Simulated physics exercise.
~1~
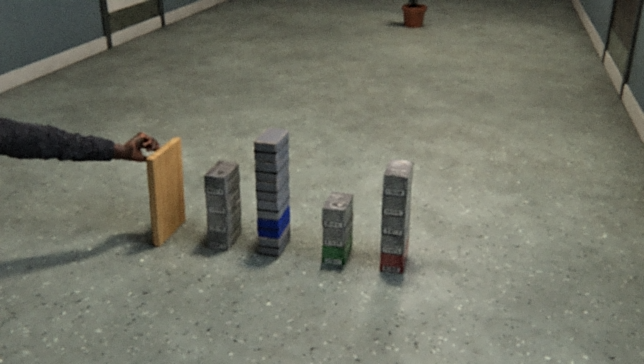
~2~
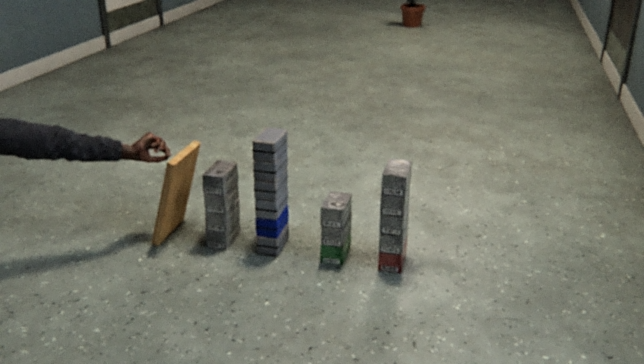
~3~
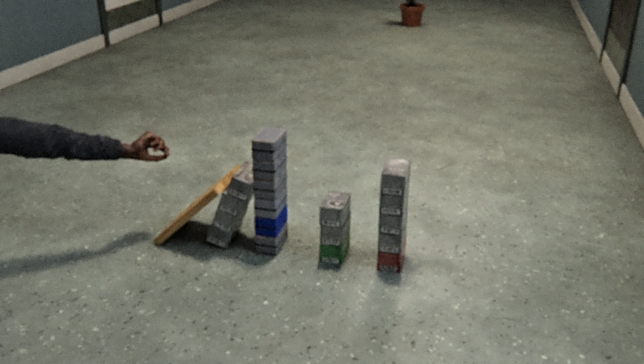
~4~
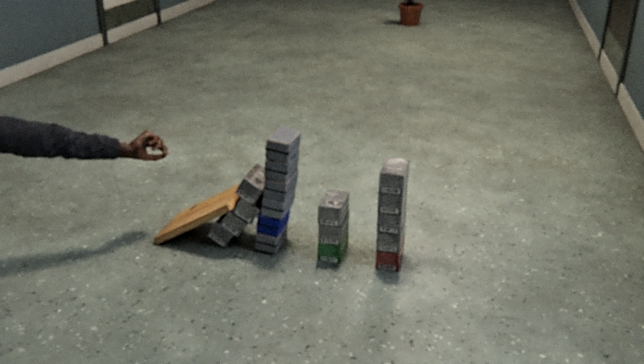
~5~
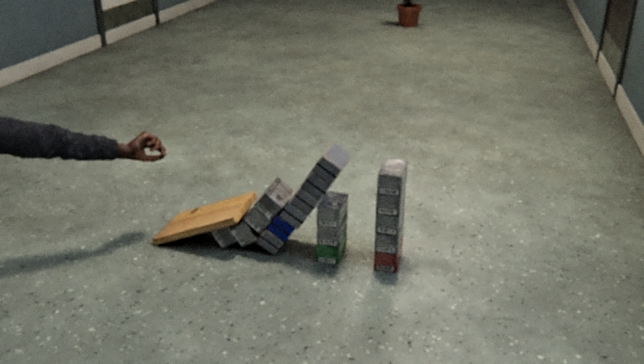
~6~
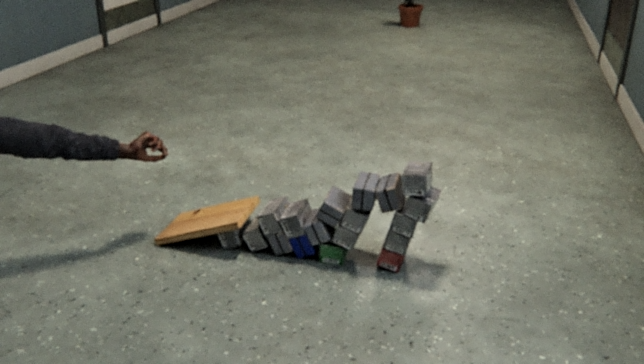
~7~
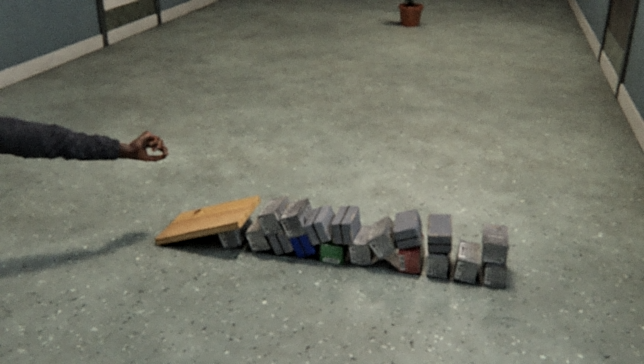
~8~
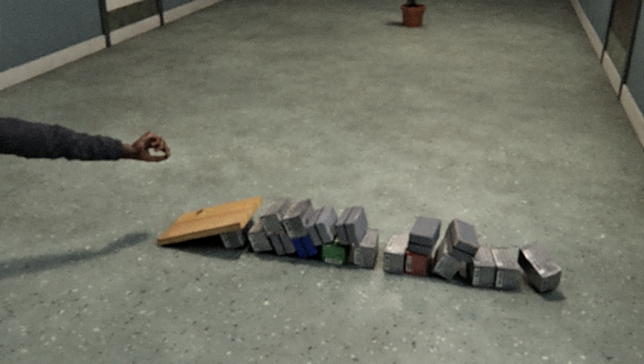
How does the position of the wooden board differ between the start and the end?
At the start the board stands upright under the hand. At the end it is on its side, tipped over to the right against the fallen packets.
